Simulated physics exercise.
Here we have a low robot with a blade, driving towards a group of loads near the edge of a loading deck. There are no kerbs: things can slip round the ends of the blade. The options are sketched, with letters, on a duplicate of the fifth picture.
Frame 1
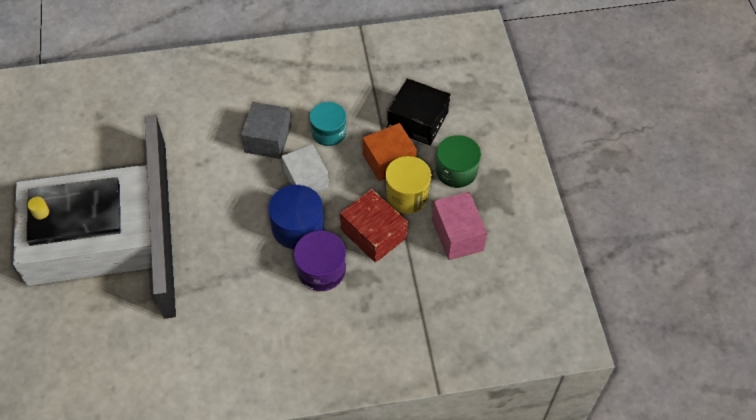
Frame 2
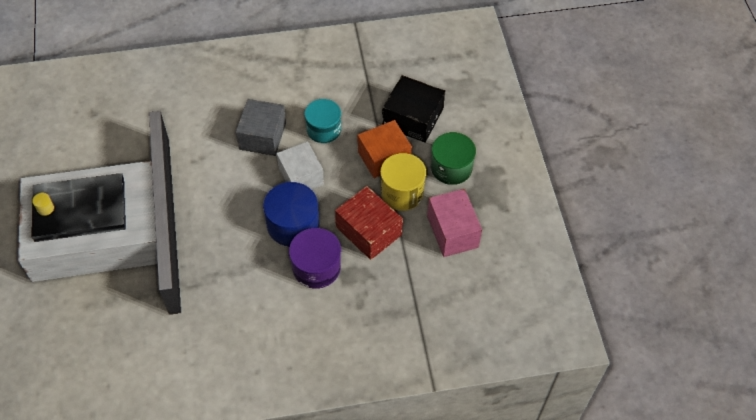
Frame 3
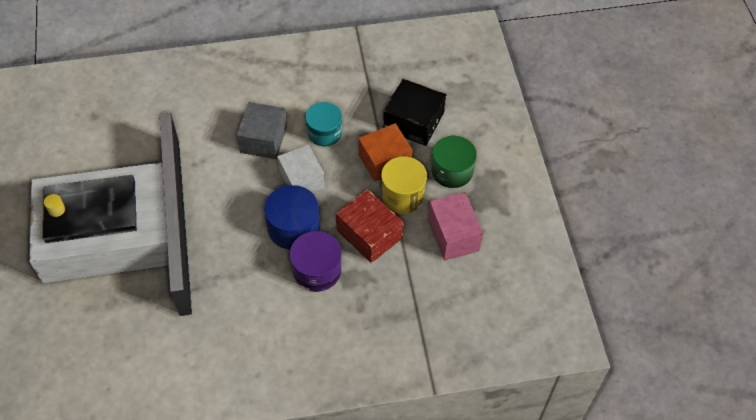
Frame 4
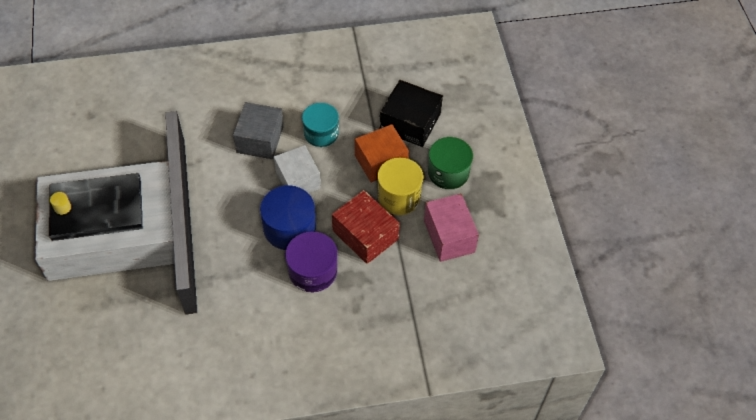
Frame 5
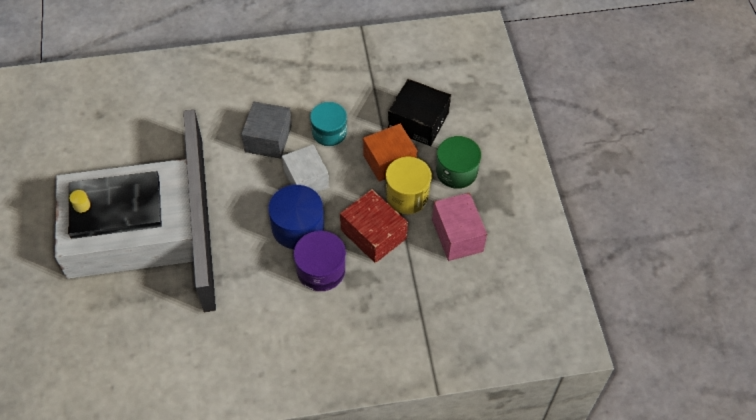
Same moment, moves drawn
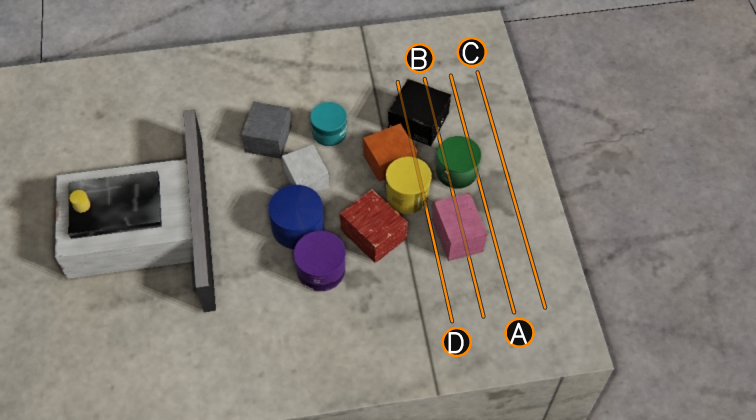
In this clip, a low white and black machine with an upright grey blade creeps slowly rightward across a pale stone surface, while the nearby cluster of colourful blocks and cylinders stays in place, untouched by the blade.
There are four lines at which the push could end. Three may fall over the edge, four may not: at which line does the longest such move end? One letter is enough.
As far as mark A.
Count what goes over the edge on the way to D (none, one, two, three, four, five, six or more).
The count is none.
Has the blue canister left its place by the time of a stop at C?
Yes.
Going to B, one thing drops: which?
The pink crate goes over.
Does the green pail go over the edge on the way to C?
Yes.
On the marked copy, A at (480, 185); B at (452, 188); C at (509, 181); D at (423, 192).
Following A. Soon after the start, robot (227, 189); grey crate (315, 123); purple pail (343, 259).
Later, robot (331, 175); pink crate (523, 213); green pail (495, 146).
In the end, robot (410, 165); pink crate over the edge; green pail over the edge; two fallen.
As for the rest, B is within the limit but short; C drops seven; D is within the limit but short.
